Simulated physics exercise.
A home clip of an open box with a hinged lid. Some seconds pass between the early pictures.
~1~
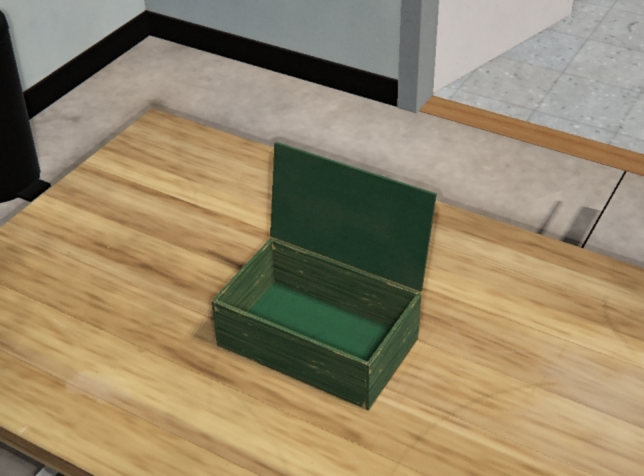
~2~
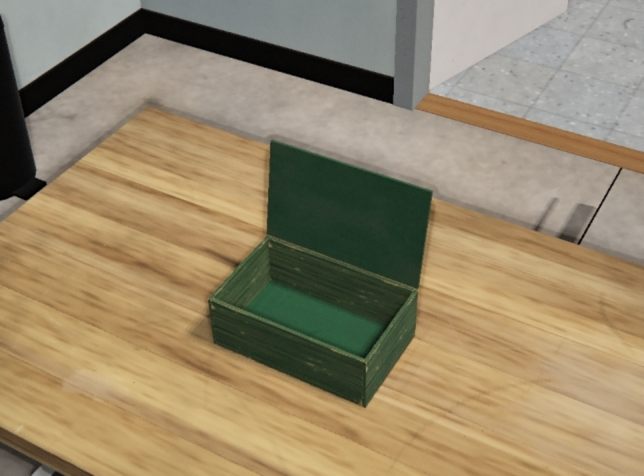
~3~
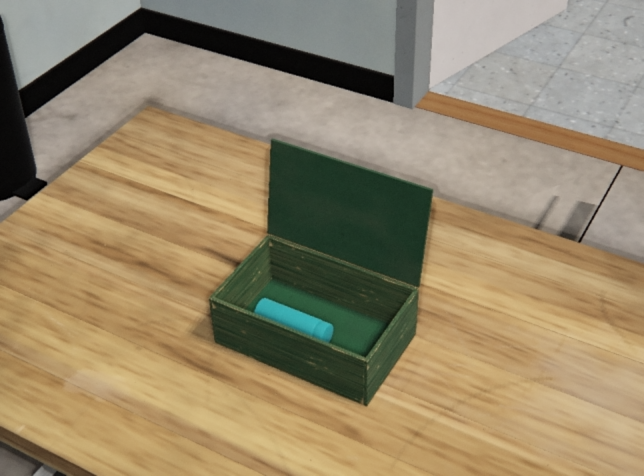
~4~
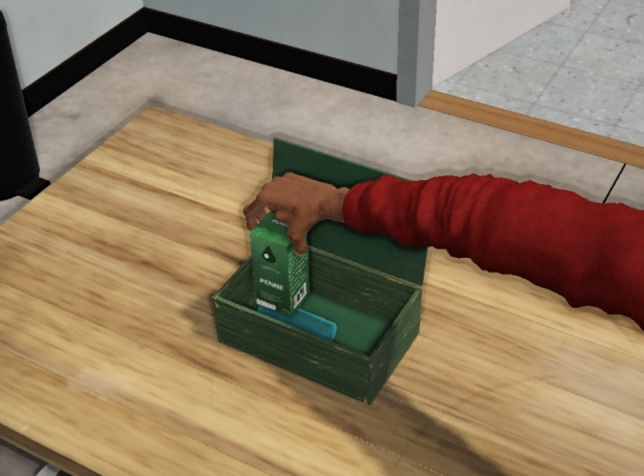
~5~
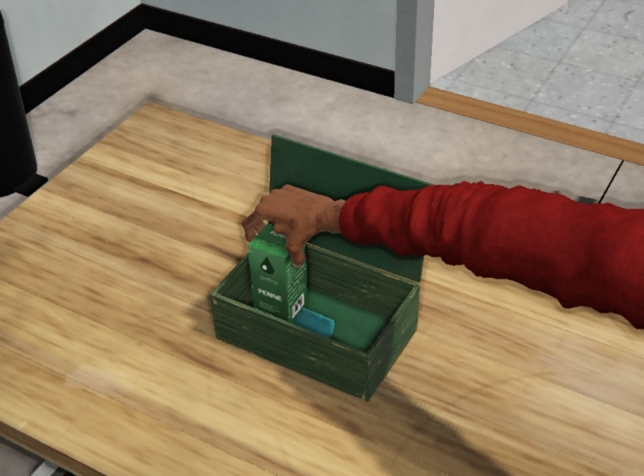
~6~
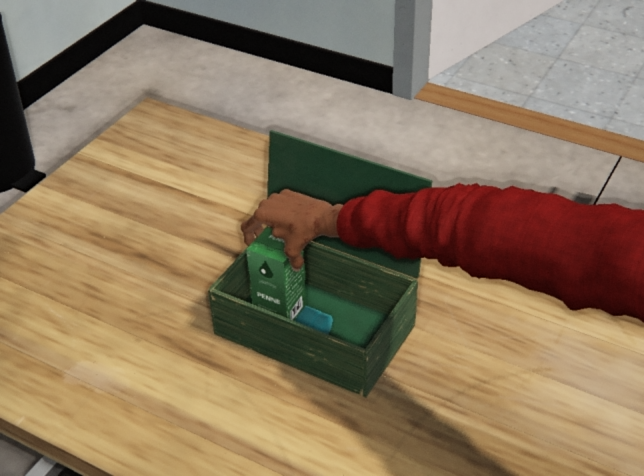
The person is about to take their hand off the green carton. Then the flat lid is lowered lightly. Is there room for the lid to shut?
It is held up.
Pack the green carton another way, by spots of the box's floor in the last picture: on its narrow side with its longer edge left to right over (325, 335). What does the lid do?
Then it sits on the rim.
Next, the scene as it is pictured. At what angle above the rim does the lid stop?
Some 20° above the rim.
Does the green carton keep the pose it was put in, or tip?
The green carton ends up tilted.
Then, 0.50 s past the last view, green carton rocked 42° from its first pose near (280, 293); turquoise shaker displaced well along.
Then, 1.60 s past the last view, lid 57° above the rim; green carton rocked 42° from its first pose near (281, 293); turquoise shaker displaced well along.
Then, 1.90 s past the last view, lid 21° above the rim; green carton rocked 42° from its first pose near (281, 293); turquoise shaker displaced well along.
Finally, lid 21° above the rim; down or leaning hard in the box, green carton; moved from the start, turquoise shaker. Final places as the last picture's camera would see them, green carton near (281, 293).
